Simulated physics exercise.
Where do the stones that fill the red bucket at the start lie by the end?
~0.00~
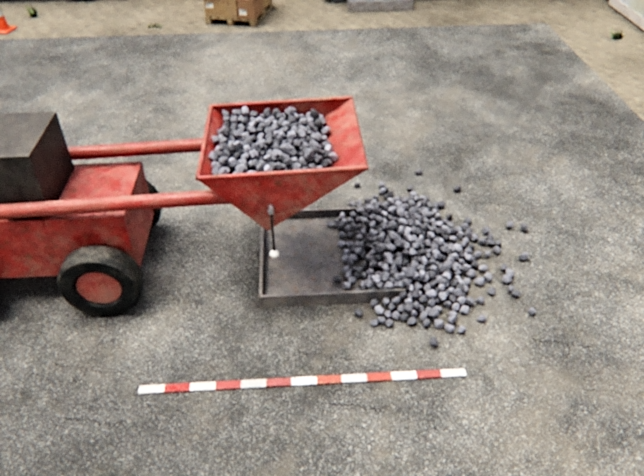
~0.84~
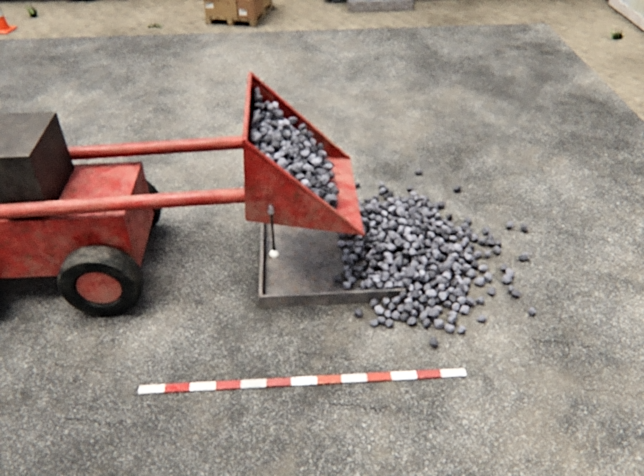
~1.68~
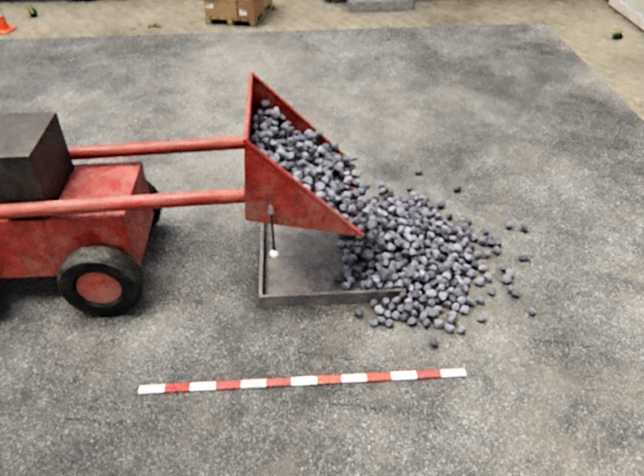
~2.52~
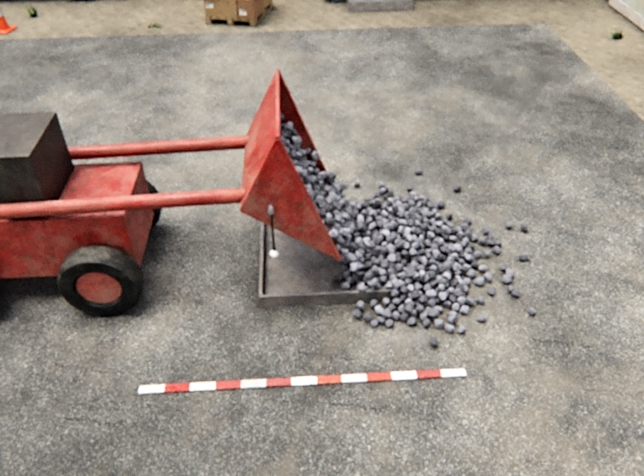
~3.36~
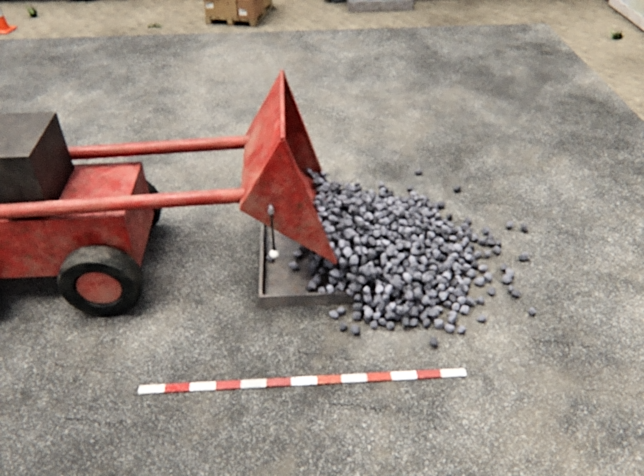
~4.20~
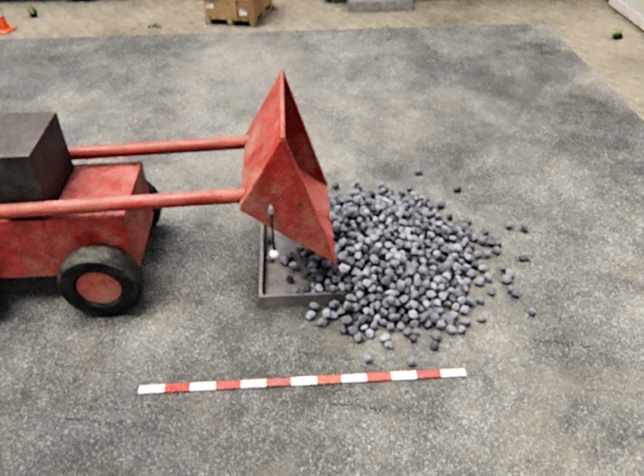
They lie lower and further to the right, out of the bucket and in the pile that covers part of the tray and the floor around it.
